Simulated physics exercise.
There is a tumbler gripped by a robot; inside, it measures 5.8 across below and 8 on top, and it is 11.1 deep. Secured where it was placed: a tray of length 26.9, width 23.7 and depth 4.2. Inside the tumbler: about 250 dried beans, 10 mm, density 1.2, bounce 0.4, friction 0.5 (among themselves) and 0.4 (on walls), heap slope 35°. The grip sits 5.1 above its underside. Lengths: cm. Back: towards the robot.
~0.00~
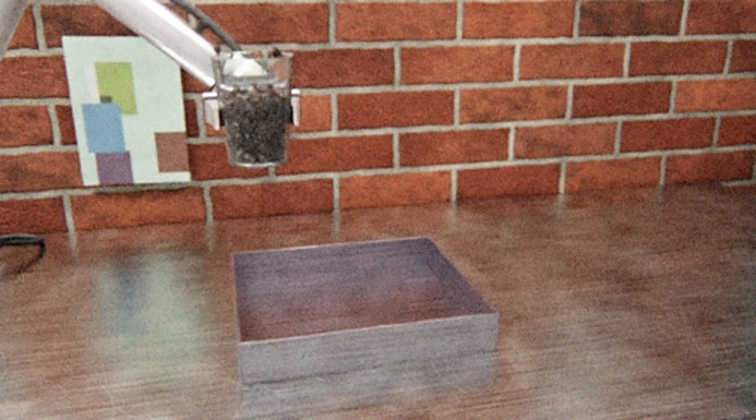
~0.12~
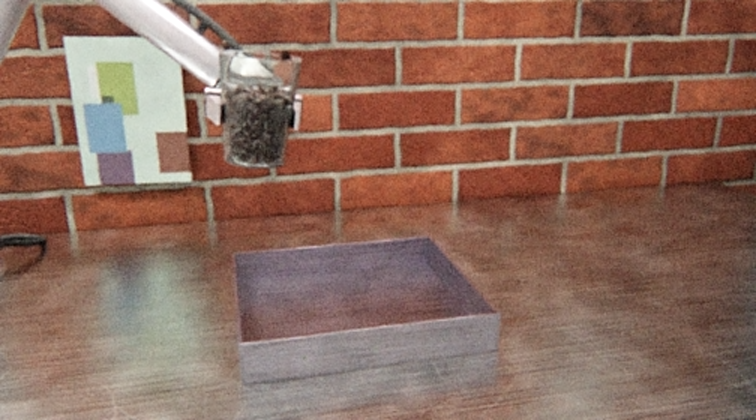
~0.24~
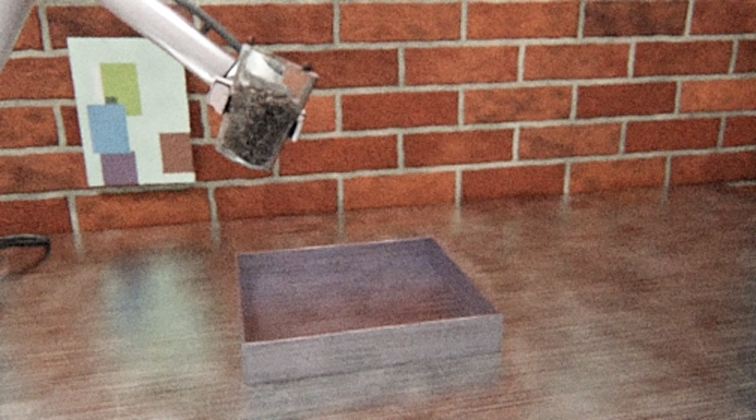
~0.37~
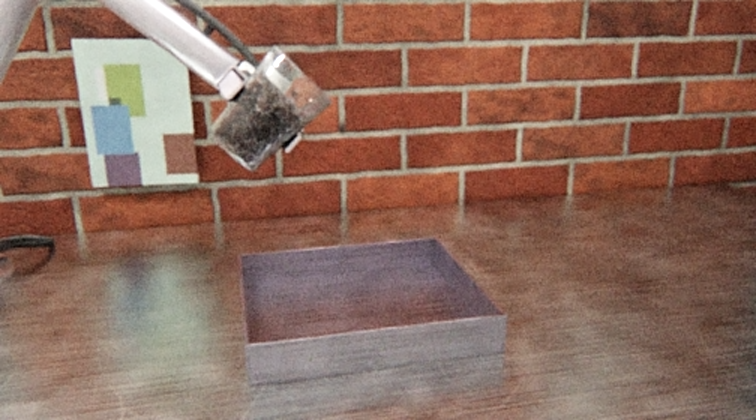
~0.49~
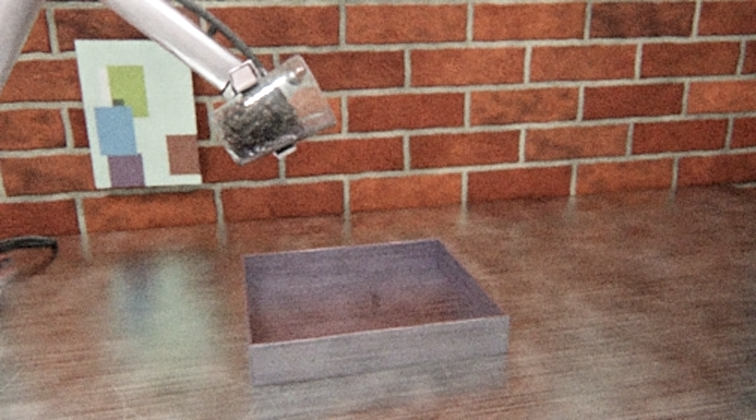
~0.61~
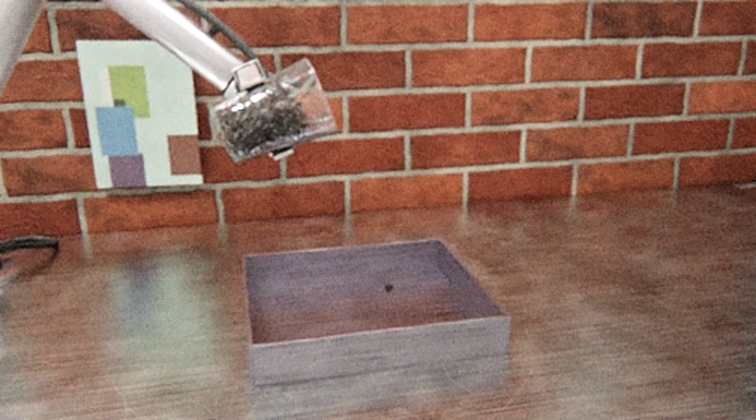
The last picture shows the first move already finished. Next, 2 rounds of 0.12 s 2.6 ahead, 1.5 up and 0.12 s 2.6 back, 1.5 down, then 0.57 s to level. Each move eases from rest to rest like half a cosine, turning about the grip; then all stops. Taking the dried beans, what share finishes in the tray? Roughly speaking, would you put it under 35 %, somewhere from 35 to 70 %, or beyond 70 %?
Roughly, under 35 %.
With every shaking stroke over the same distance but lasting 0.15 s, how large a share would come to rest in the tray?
Roughly 5 percent then.
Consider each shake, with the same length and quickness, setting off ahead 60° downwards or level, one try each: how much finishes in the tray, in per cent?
Estimates, in order: 0 % then 15 %.
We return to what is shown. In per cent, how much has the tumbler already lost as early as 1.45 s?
Close to 20 per cent of the load is out at that point.
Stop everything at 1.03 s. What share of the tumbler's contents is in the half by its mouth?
Around 60 per cent of it.
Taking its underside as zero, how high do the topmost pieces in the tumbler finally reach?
About 9.0 cm.
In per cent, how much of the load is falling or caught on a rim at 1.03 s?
I'd reckon close to 2 per cent.
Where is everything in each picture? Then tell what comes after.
Tumbler middle at (256, 111), level; upper third of the load around (256, 102), from x 215 to 285, top at y 50; 249 in the tumbler, in the first frame.
Tumbler middle at (258, 111), tilted 7° forward; upper third of the load around (256, 102), from x 225 to 285, top at y 45, in the second frame.
Tumbler middle at (262, 112), tilted 24° forward; upper third of the load around (259, 103), from x 225 to 305, top at y 40, in the third frame.
Tumbler middle at (267, 114), tilted 46° forward; upper third of the load around (262, 106), from x 220 to 340, top at y 85; 248 in the tumbler, 1 in flight or on a rim, in the fourth frame.
Tumbler middle at (270, 116), tilted 63° forward; upper third of the load around (265, 106), from x 220 to 375, top at y 85; 248 in the tumbler, 1 in the tray, in the fifth frame.
Tumbler middle at (272, 116), tilted 70° forward; upper third of the load around (265, 107), from x 220 to 390, top at y 90; 248 in the tumbler, 1 in the tray, in the sixth frame.
After 1.03 s, tilted 70° forward, highest piece 27 above the table; 226 in the tumbler, 19 in the tray, 4 in flight or on a rim.
After 1.45 s, tilted 21° forward, highest piece 29 above the table; 200 in the tumbler, 49 in the tray.
After 1.86 s, level, highest piece 29 above the table; 200 in the tumbler, 49 in the tray.
After 2.91 s, level, highest piece 29 above the table; 200 in the tumbler, 49 in the tray.
At rest, 200 in the tumbler, 49 in the tray. That is 20 % in the tray.
